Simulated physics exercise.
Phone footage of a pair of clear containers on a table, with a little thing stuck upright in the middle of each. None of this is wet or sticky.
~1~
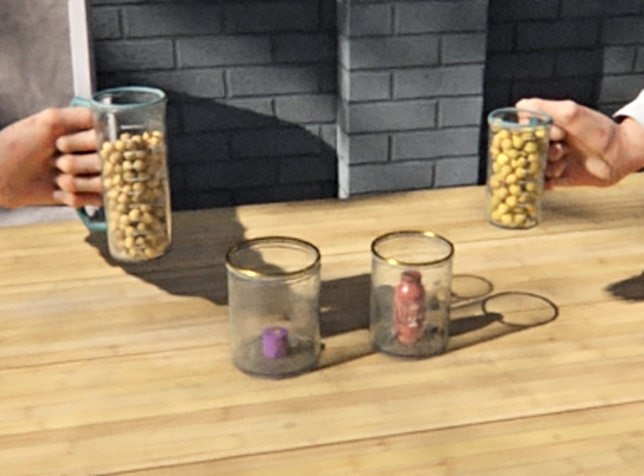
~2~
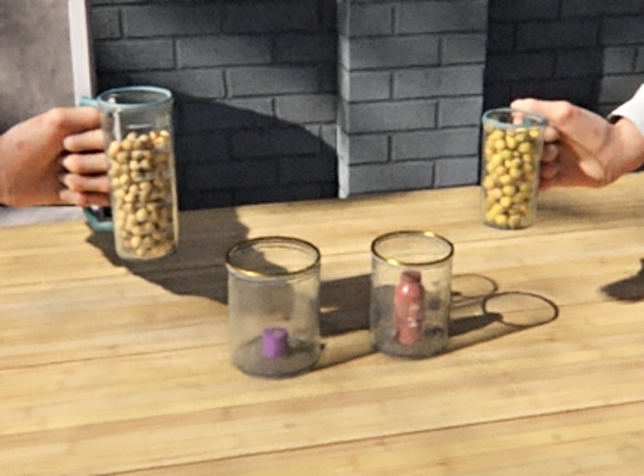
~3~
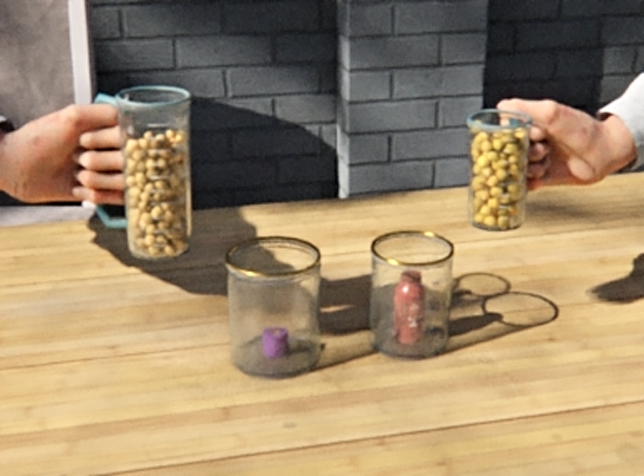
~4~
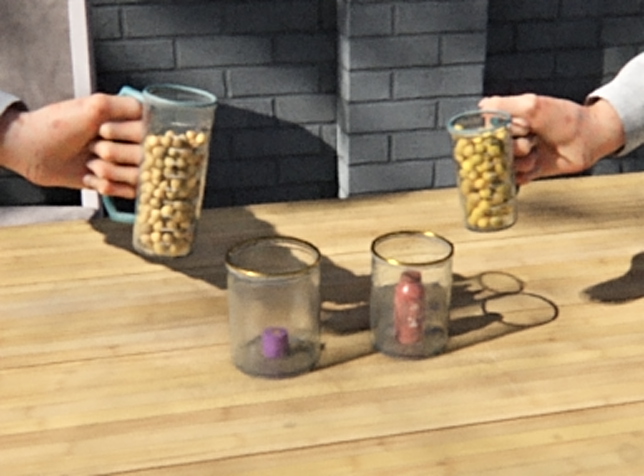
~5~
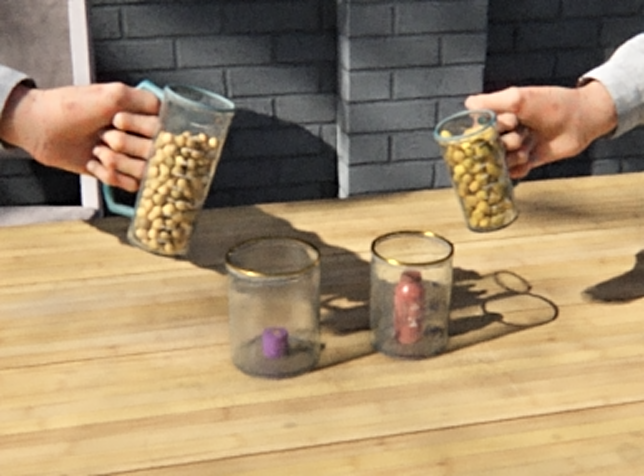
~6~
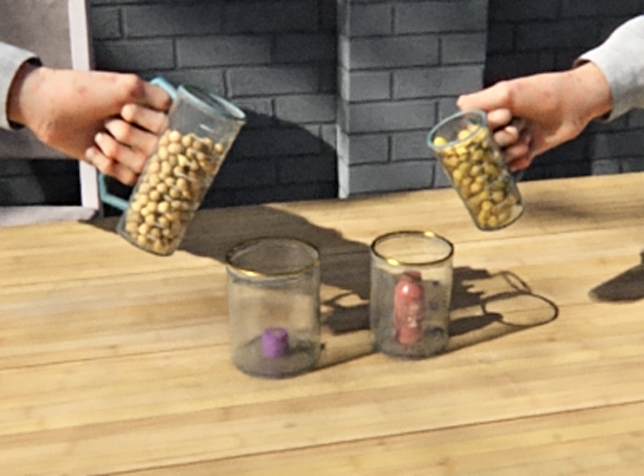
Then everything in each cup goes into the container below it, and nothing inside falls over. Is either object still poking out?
The left object will get fully engulfed. The right object will jut up past the level.
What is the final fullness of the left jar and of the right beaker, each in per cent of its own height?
50 % left, 60 % right, roughly.
Then, 0.72 s on from there, left jar empty, all of its cupful still in the cup; right beaker empty, all of its cupful still in the cup.
Then, 1.36 s on from there, left jar nearly empty, the bulk of its cupful still in the cup; right beaker nearly empty, the bulk of its cupful still in the cup.
Then, 1.90 s on from there, left jar half full, none of its cupful still in the cup; right beaker a third full, none of its cupful still in the cup.
In the end, left jar half full (surface near (275, 306)), nothing beside it; right beaker two thirds full (surface near (411, 284)), nothing beside it; the left thing is covered; the right thing is still showing.
